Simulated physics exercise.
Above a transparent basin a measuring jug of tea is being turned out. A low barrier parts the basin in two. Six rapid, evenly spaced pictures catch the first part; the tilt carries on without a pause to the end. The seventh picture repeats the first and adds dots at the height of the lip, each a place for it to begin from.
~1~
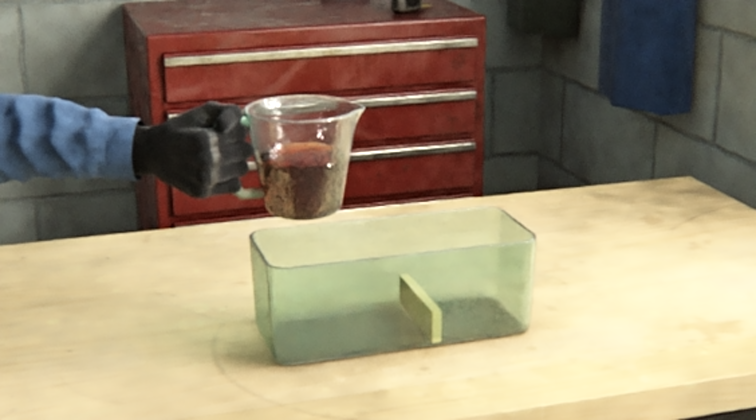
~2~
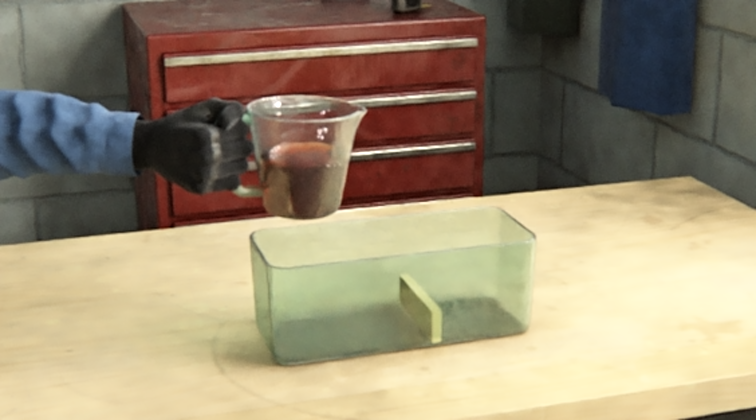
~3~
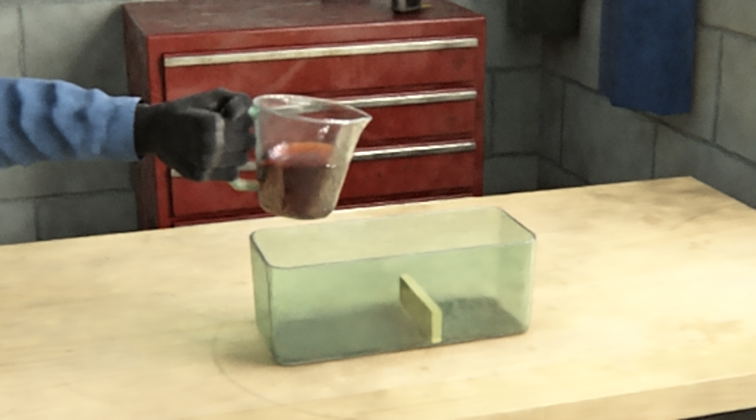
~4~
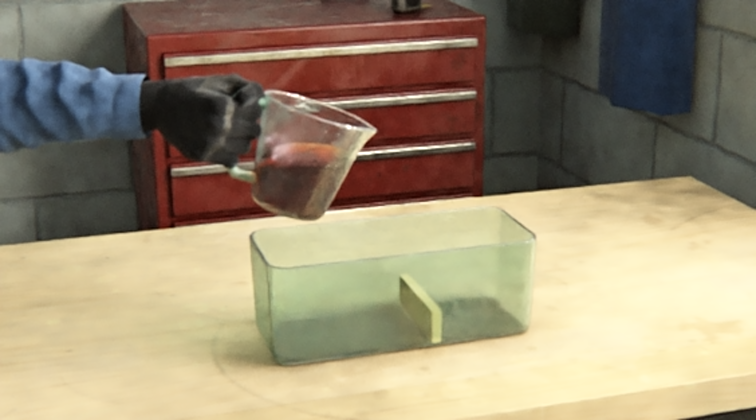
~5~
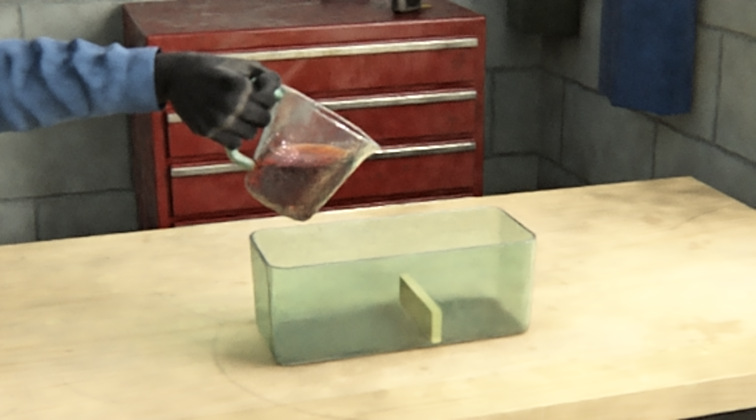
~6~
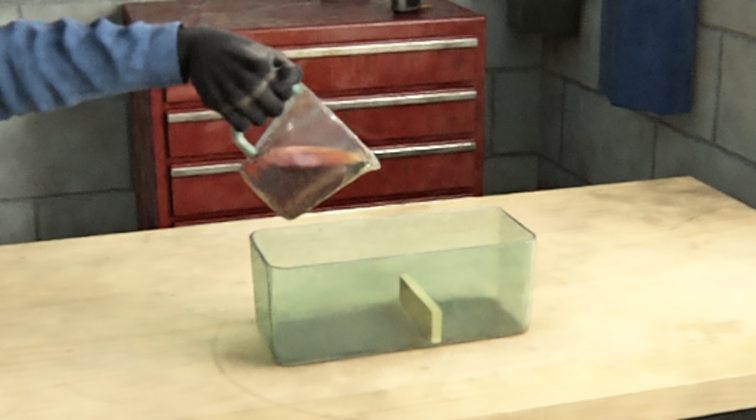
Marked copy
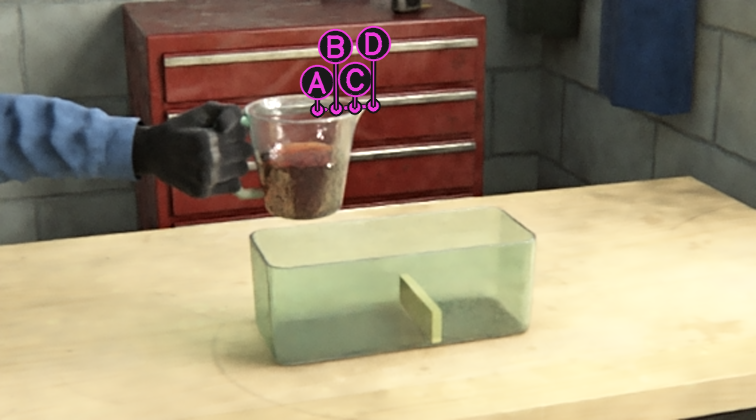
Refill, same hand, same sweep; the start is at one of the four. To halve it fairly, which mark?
Go for D.
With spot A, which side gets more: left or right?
The left one.
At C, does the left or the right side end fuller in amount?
More ends on the left.
In magenta, A at (317, 110); B at (336, 108); C at (354, 107); D at (373, 105).
With A, about 90 % ends left of the wall and 8 % right of it.
With B, about 91 % ends left of the wall and 7 % right of it.
With C, about 96 % ends left of the wall and 3 % right of it.
With D, about 54 % ends left of the wall and 45 % right of it.
